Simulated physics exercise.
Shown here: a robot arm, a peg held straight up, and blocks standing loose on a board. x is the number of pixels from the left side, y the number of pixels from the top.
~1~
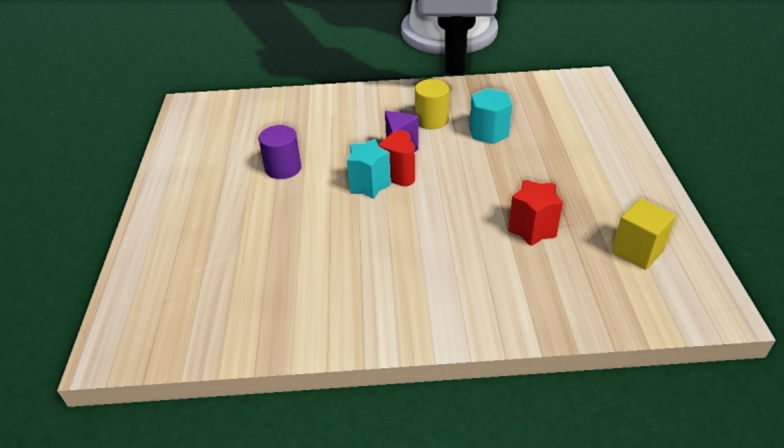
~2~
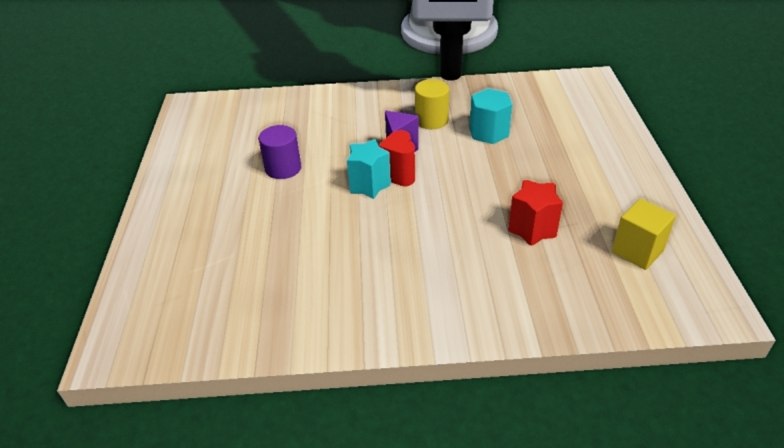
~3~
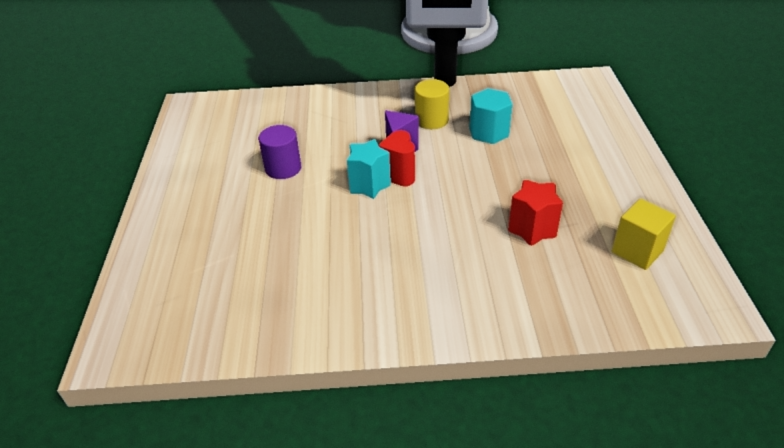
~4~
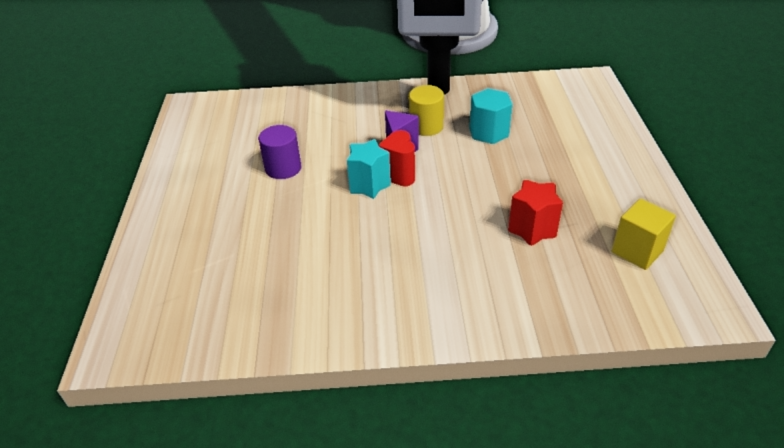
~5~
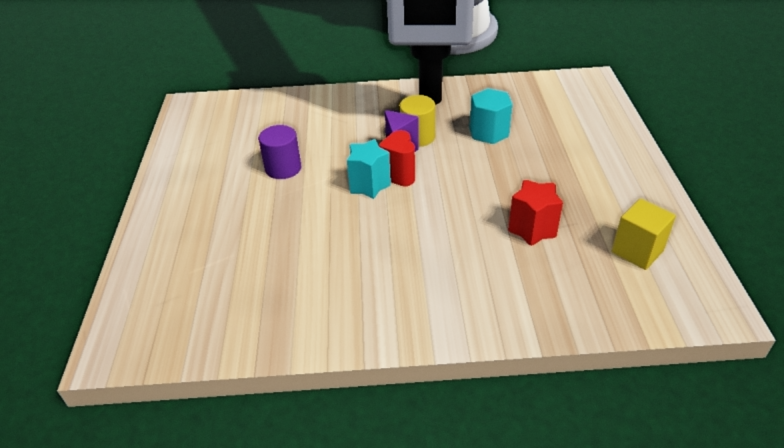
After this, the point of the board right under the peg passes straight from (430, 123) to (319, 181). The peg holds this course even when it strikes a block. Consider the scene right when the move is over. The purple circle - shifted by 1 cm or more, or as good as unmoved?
If the peg follows that path, the purple circle stays in its place.
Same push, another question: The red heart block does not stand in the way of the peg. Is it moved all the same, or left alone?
It gets moved.
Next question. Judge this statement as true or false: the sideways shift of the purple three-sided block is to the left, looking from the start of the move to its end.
True.
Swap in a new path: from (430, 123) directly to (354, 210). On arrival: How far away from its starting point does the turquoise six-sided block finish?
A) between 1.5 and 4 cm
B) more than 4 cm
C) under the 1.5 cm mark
It's C.
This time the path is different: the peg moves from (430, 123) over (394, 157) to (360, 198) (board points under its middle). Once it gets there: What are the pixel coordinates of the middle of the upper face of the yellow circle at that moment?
It sits at (328, 177).
The first path, step by step. One third of the way, peg at (394, 119); turquoise star-shaped block at (352, 161), turned 25° anticlockwise; red heart block at (400, 146); purple three-sided block at (371, 140); yellow circle at (388, 125).
Two thirds of the way, peg at (356, 138); turquoise star-shaped block at (339, 181); red heart block at (399, 148), turned 15° anticlockwise; purple three-sided block at (362, 164); yellow circle at (363, 144).
At the end, peg at (316, 158); purple circle unmoved; turquoise star-shaped block at (339, 182); red heart block at (399, 148), turned 15° anticlockwise; purple three-sided block at (369, 171), turned 20° anticlockwise; yellow circle at (348, 152).
